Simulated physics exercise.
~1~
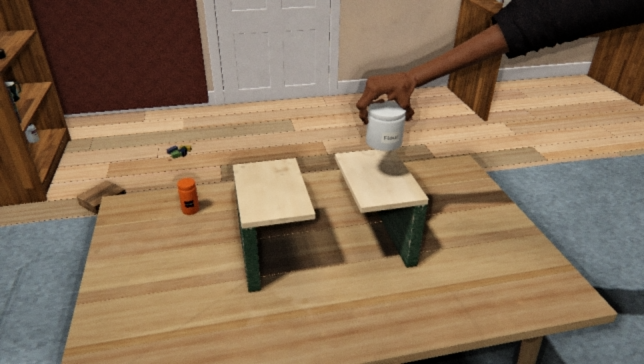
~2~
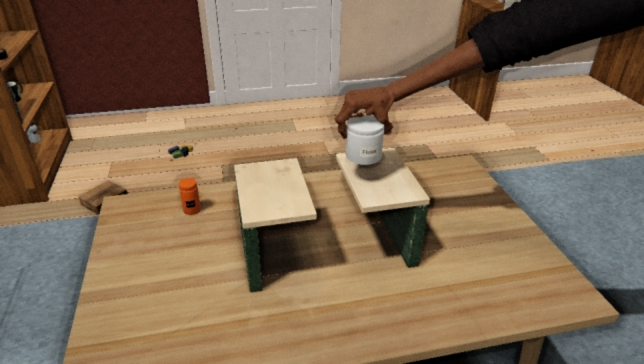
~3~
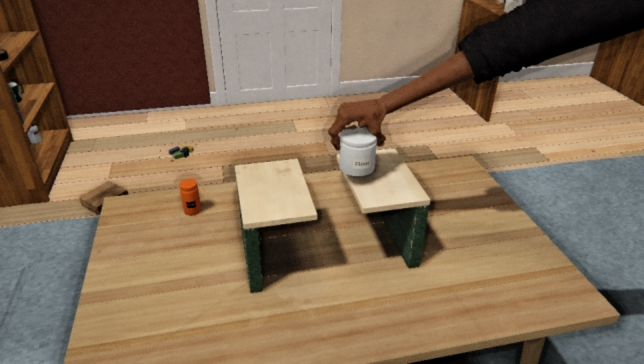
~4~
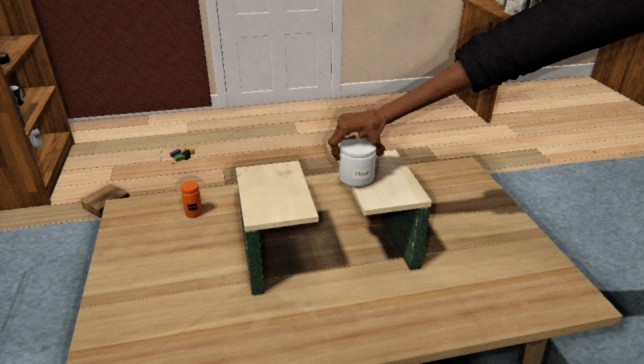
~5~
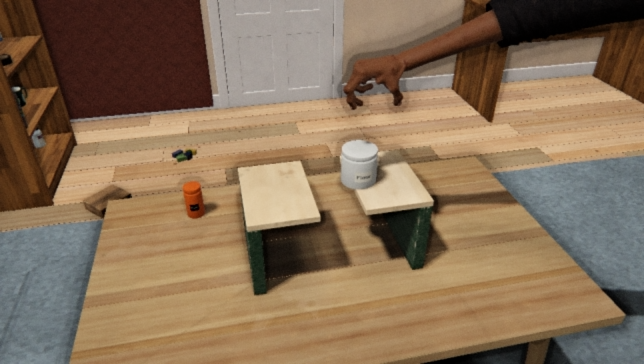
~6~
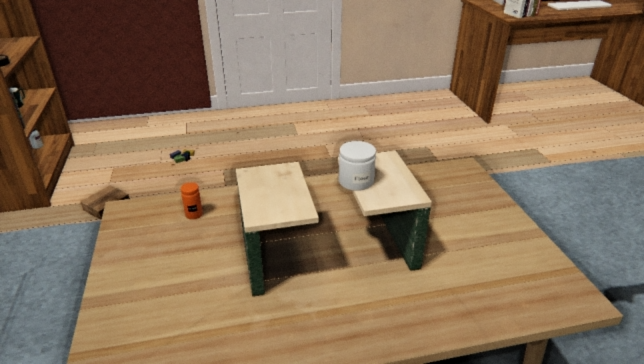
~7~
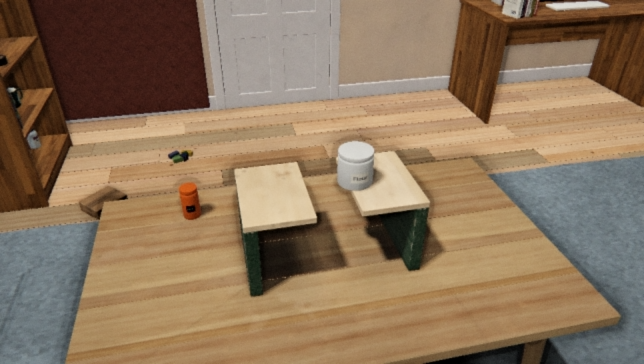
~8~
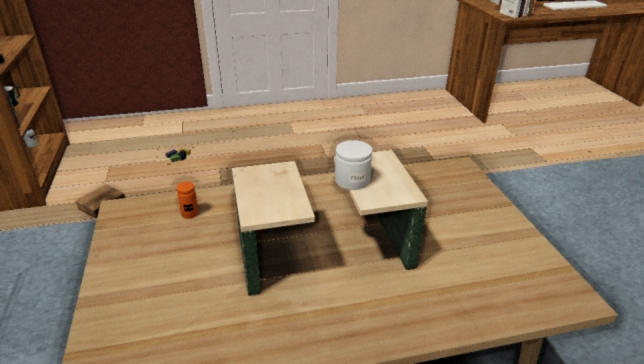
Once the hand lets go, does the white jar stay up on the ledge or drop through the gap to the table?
The white jar stays up on the right-hand ledge, resting at its edge beside the gap after the hand has gone.
